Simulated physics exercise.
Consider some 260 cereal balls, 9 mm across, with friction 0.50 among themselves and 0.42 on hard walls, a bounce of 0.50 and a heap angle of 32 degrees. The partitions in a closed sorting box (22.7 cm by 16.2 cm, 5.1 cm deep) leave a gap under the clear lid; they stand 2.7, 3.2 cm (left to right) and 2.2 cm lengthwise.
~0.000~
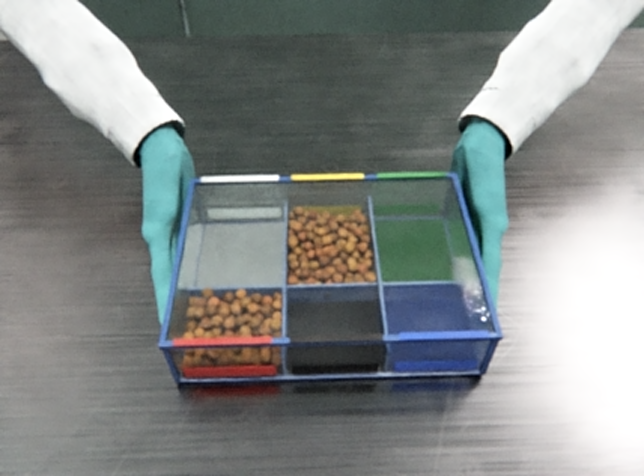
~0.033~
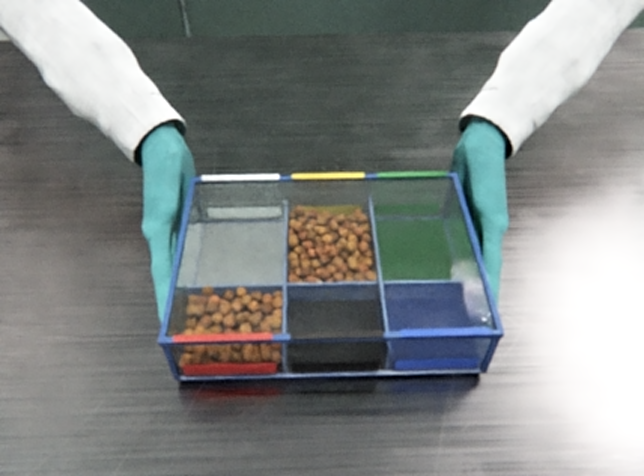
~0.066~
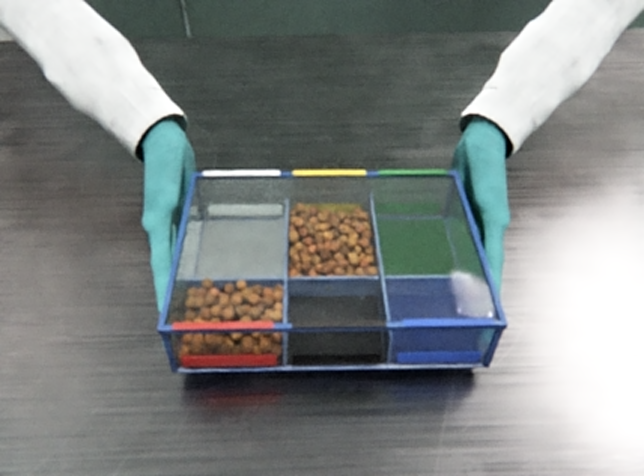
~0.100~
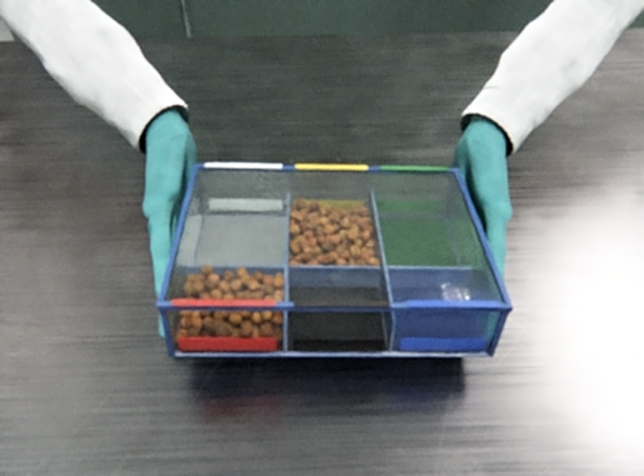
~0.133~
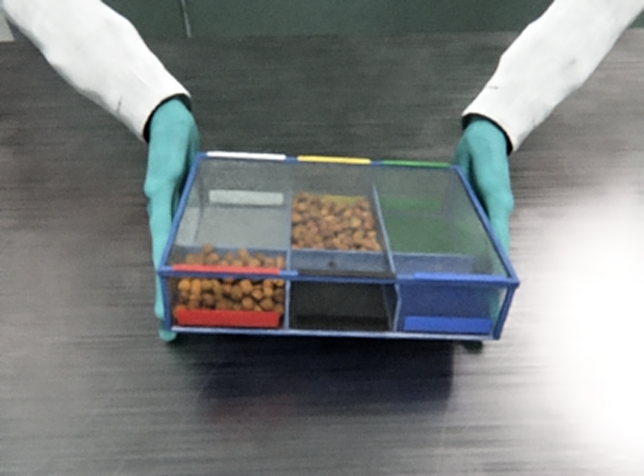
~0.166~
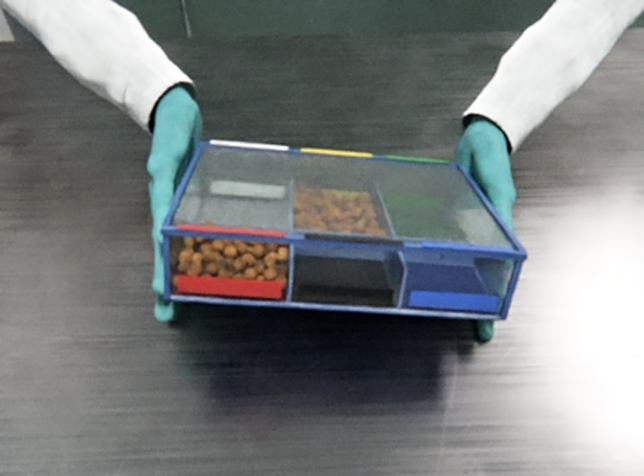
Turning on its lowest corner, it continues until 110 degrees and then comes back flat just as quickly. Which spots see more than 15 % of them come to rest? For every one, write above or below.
Red below, blue below, green below, yellow above, white above, black below.
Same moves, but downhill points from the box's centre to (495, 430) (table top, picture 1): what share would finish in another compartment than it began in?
65 %.
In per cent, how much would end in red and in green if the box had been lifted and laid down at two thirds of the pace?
Then the red compartment would hold 0 per cent and the green one 5 per cent.
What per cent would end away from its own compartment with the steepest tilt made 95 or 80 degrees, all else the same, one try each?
Try one gives around 45 %, try two around 40 %.
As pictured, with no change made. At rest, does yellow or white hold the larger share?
Yellow compartment.
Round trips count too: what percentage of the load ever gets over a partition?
Roughly 50 %.
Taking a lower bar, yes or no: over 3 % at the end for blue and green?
For blue, it does not, for green, it does.
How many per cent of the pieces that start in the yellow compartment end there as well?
I'd estimate about 90 %.
Then, at 0.70 s, tilt 110 degrees; red 10 %, green 5 %, yellow 60 %, white 25 %.
After 1.06 s, tilt 47 degrees; green 5 %, yellow 70 %, white 25 %.
Then, at 1.51 s, tilt 0 degrees; green 5 %, yellow 70 %, white 25 %.
By 1.9 s all is still; red 0 %, blue 0 %, green 5 %, yellow 70 %, white 25 %, black 0 %.
